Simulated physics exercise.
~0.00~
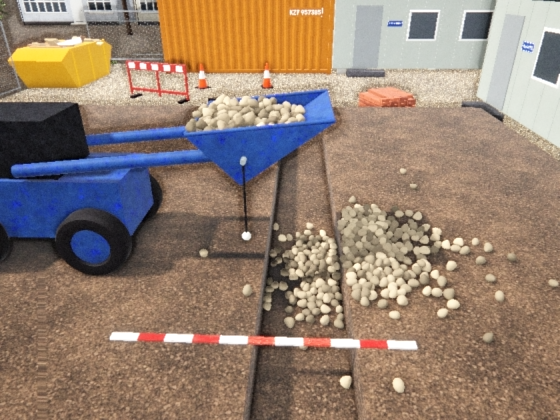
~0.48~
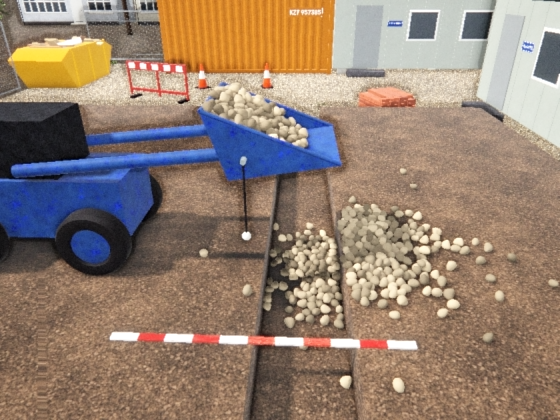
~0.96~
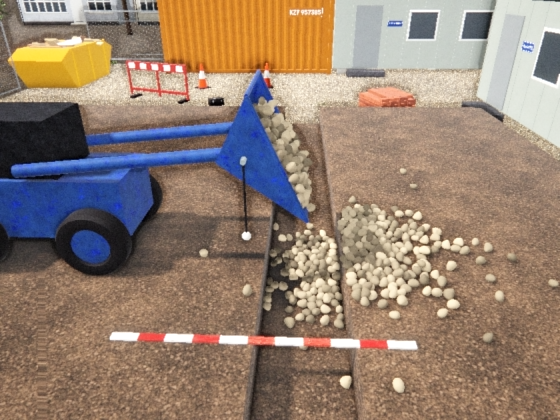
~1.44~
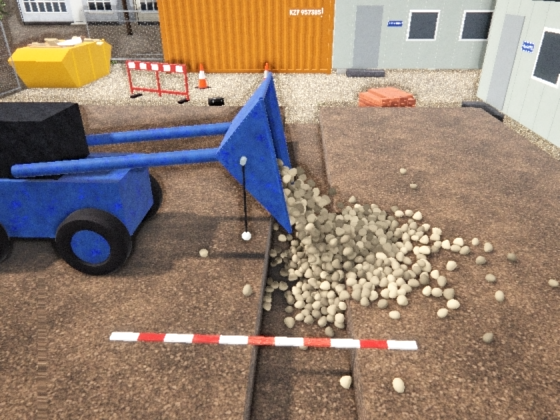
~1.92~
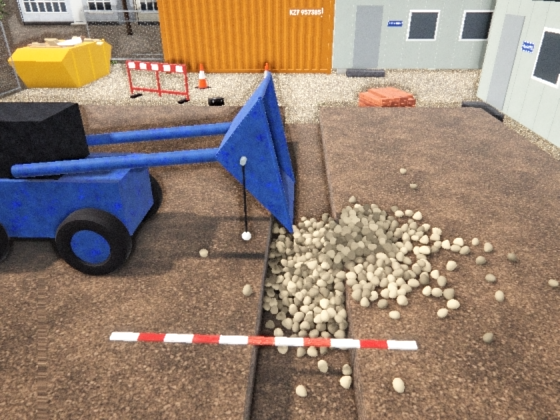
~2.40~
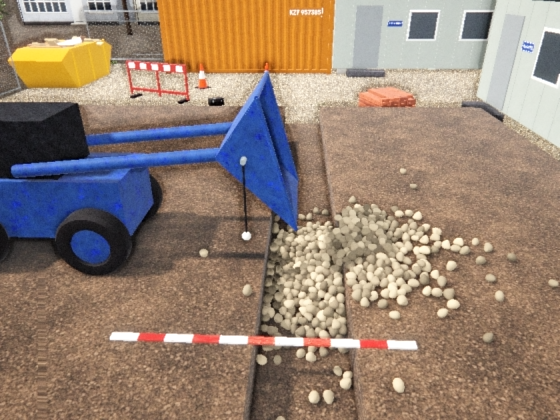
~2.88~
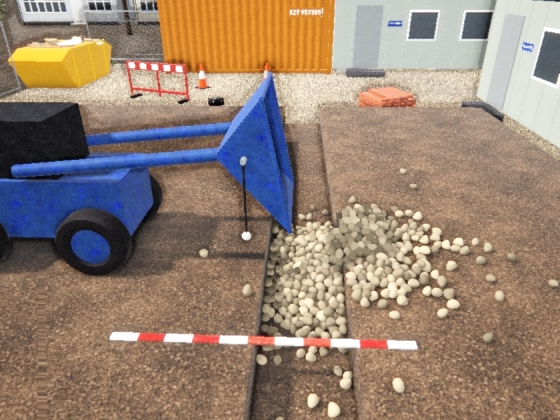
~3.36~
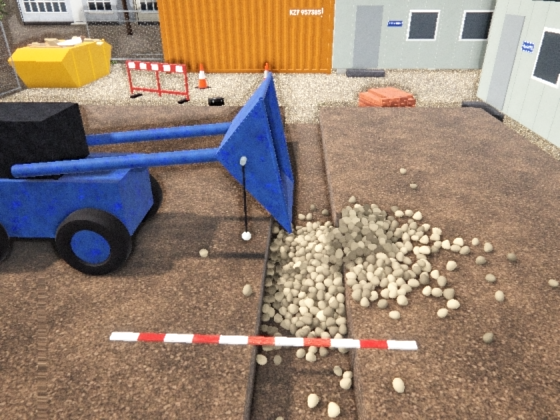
On a building site, a blue loader tips its cobbles into a partly filled trench.
